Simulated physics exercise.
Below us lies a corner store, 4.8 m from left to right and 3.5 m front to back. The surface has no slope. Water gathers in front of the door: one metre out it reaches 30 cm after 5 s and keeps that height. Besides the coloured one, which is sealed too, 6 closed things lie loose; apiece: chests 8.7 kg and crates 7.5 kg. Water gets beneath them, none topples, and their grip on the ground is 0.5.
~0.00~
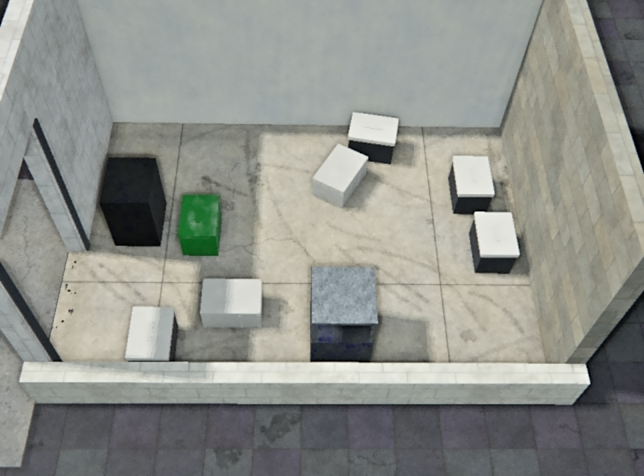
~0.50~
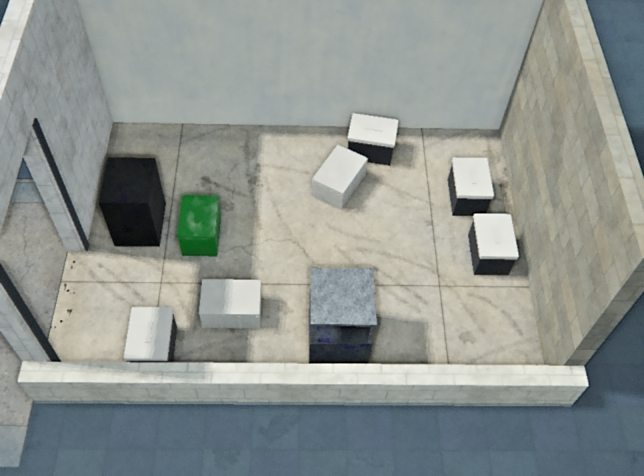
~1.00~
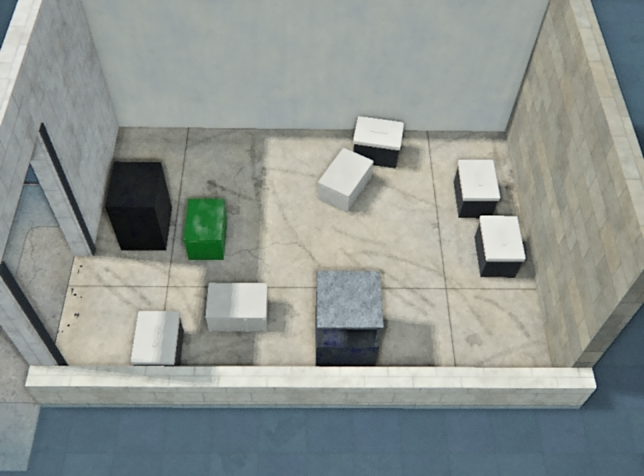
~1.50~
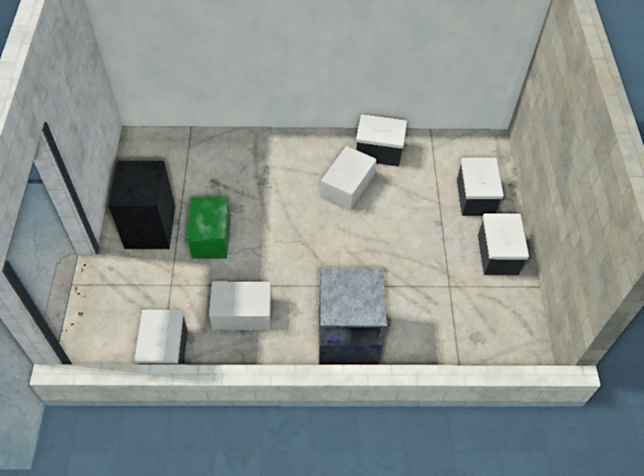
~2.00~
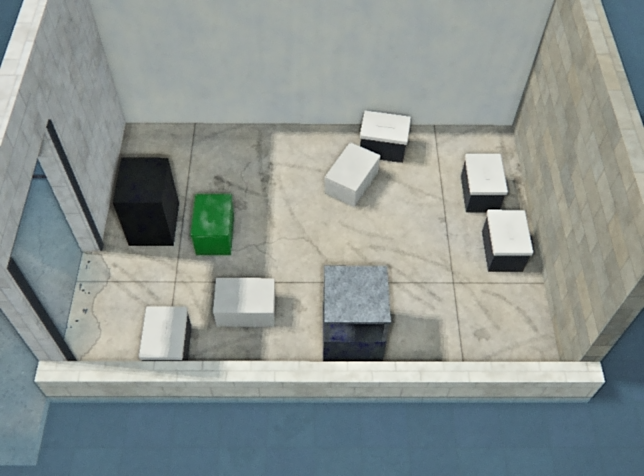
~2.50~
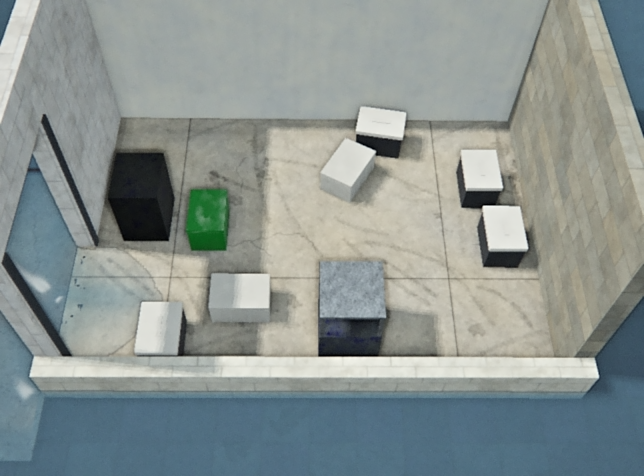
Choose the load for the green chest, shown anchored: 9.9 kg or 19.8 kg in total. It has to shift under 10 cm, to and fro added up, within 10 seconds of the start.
For it, neither load is enough.
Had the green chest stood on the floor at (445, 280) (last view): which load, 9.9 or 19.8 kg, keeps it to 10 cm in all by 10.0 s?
Neither holds.
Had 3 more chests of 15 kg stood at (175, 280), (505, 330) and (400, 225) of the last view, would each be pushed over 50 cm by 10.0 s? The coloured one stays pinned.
In turn: Over, short of it, past it.
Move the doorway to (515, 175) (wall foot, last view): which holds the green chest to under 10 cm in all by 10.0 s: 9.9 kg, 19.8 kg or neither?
Then neither load is enough.
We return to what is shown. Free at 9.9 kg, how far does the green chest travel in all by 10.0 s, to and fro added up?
About 150 cm.
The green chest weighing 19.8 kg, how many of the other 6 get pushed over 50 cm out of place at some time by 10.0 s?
That makes 5.
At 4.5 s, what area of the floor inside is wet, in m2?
About 6.0 m2.
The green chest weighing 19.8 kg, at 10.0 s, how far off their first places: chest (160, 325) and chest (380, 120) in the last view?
In turn: 120 cm, 30 cm.
After 3.5 s the green chest would be 0 cm from its start with 9.9 kg and 0 cm from its start with 19.8 kg; 2 cm of water round it then.
After 4.5 s the green chest would be 38 cm from its start with 9.9 kg and 1 cm from its start with 19.8 kg; 5 cm of water round it then.
After 7.0 s the green chest would be 111 cm from its start with 9.9 kg and 66 cm from its start with 19.8 kg; 4 cm of water round it then.
After 10.0 s the green chest would be 117 cm from its start with 9.9 kg and 96 cm from its start with 19.8 kg; 7 cm of water round it then.
